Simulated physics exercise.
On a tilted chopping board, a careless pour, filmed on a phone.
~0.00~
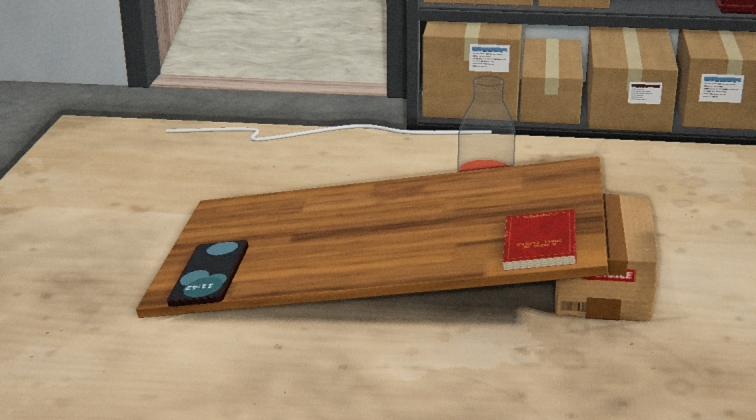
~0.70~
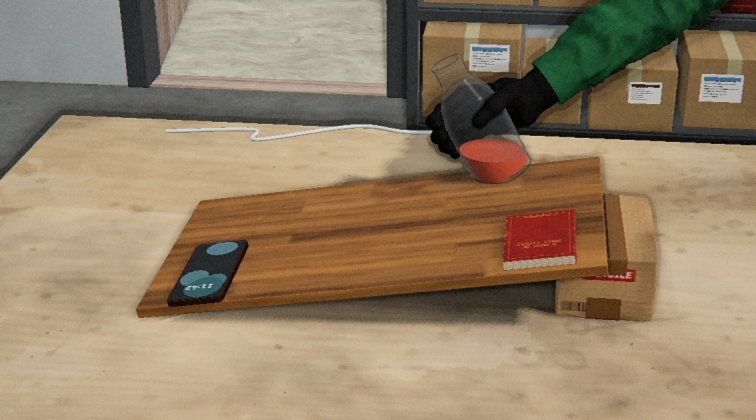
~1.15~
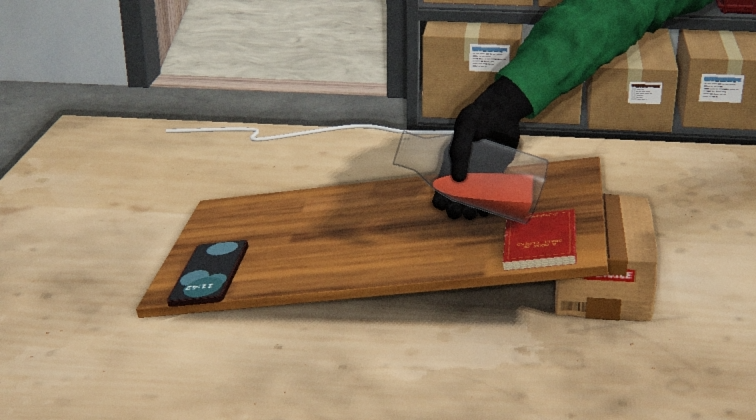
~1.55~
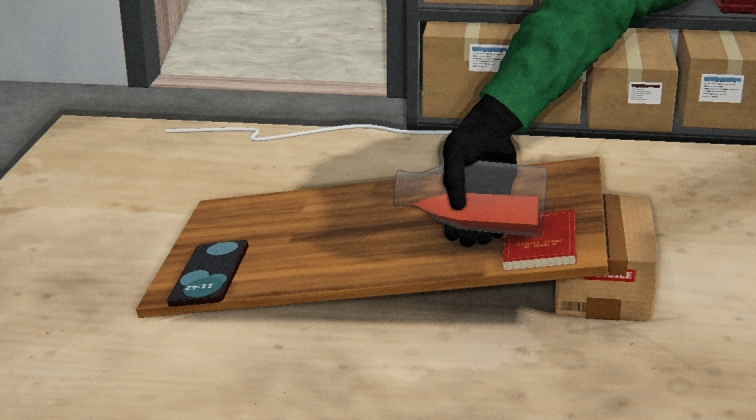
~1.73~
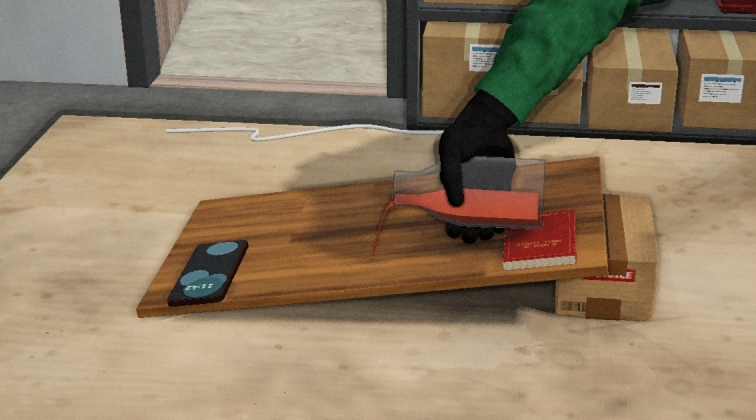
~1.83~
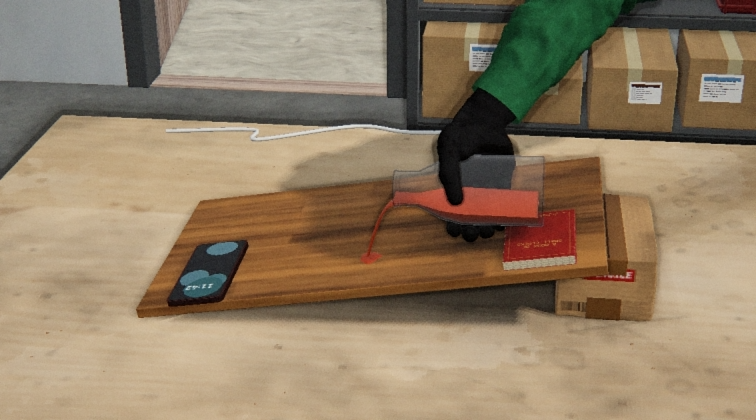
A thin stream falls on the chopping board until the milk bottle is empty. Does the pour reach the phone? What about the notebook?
Phone: Yes; notebook: No.
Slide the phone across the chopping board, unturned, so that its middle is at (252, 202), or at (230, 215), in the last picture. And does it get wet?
Option one leaves it free of the spill; option two leaves it free of the spill.
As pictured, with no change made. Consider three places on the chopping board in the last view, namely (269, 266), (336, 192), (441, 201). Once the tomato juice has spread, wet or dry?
Order as given: Got to, next left alone, last left alone.
By 2.6 s, it runs down to the left; the phone is in it; the notebook is clear of it.
By 4.6 s, it runs down to the left and off the end; the phone is in it; the notebook is clear of it.
By 8.6 s, it runs down to the left and off the end; the phone is in it; the notebook is clear of it.
